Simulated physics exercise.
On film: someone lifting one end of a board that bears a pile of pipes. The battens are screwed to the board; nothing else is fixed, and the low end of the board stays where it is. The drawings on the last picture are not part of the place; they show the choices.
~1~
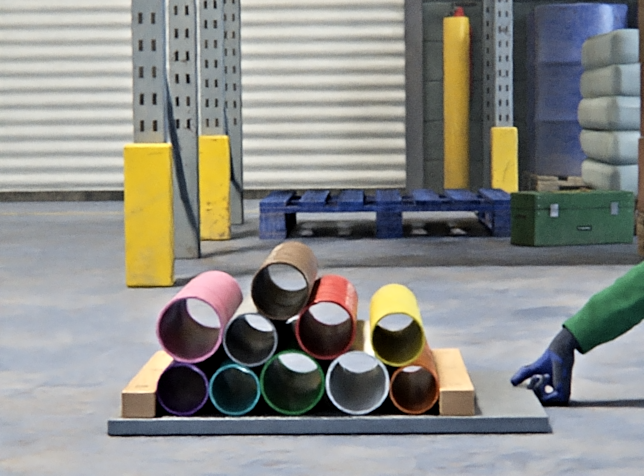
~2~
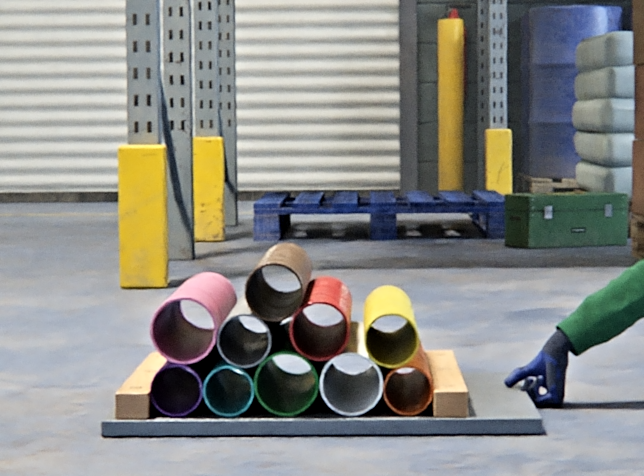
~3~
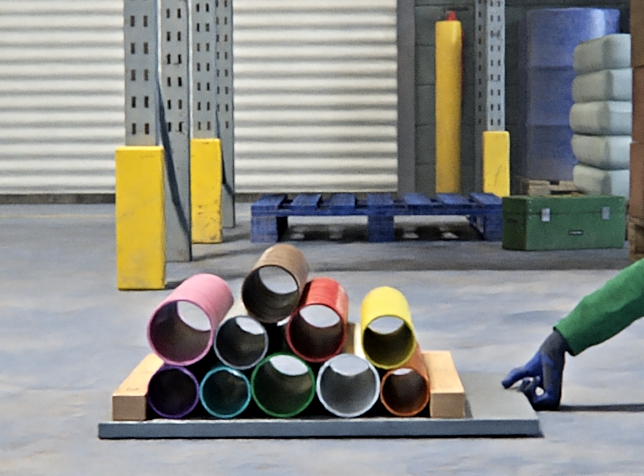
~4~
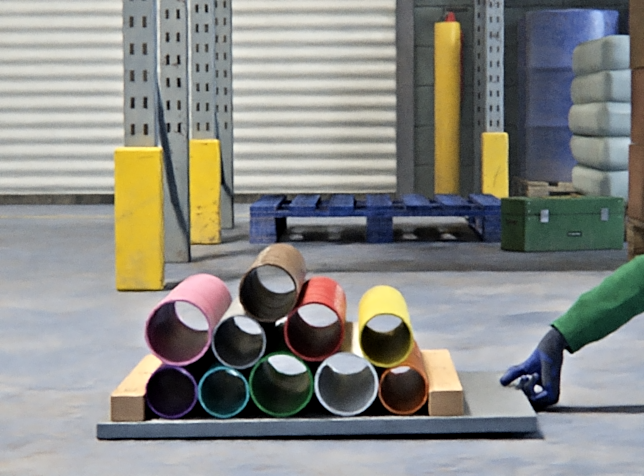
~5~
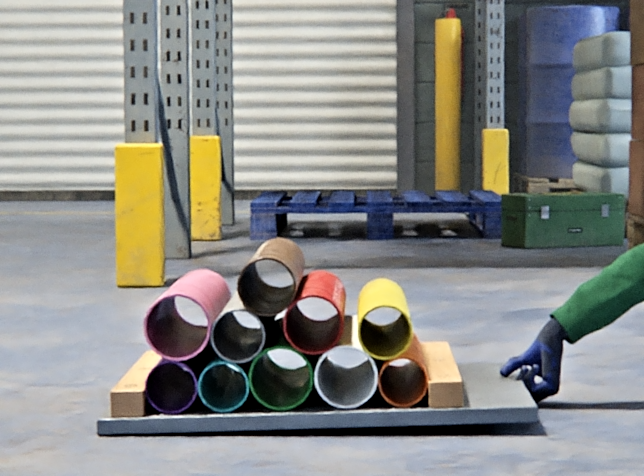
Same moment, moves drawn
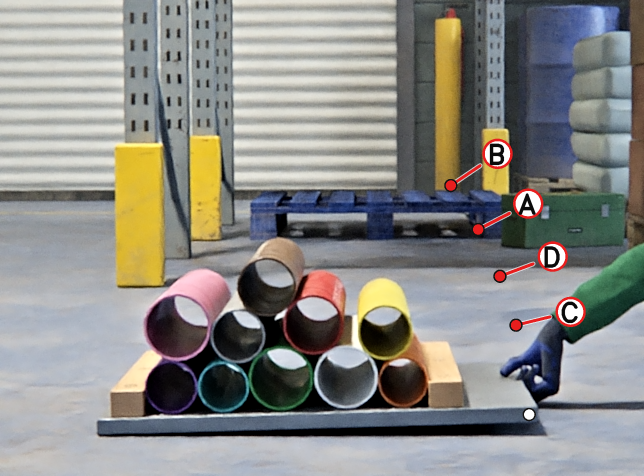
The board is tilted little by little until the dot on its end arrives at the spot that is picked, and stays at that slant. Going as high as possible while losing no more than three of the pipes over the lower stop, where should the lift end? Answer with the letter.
No higher than A.
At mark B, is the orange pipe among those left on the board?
Yes.
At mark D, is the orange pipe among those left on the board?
Yes.
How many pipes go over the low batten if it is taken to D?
At D the number is three.
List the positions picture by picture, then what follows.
The first picture shows green pipe (292, 382); white pipe (357, 382); orange pipe (415, 389).
The second picture shows orange pipe (408, 390); grey pipe (244, 340).
The third picture shows board (322, 390); orange pipe (405, 391); yellow pipe (388, 341).
The fourth picture shows board (320, 390); purple pipe (172, 392); turquoise pipe (224, 392).
The fifth picture shows board (320, 383); purple pipe (172, 387); turquoise pipe (224, 386).
On the copy, A at (478, 230); B at (451, 186); C at (516, 325); D at (500, 276); the white dot at (529, 414).
On A. First, board at 16°.
Then, board at 27°.
Finally, board at 27°, three over the low batten (grey, pink, brown).
By contrast, B four over the low batten (grey, red, pink, brown); C three over the low batten (grey, pink, brown); D three over the low batten (grey, pink, brown).
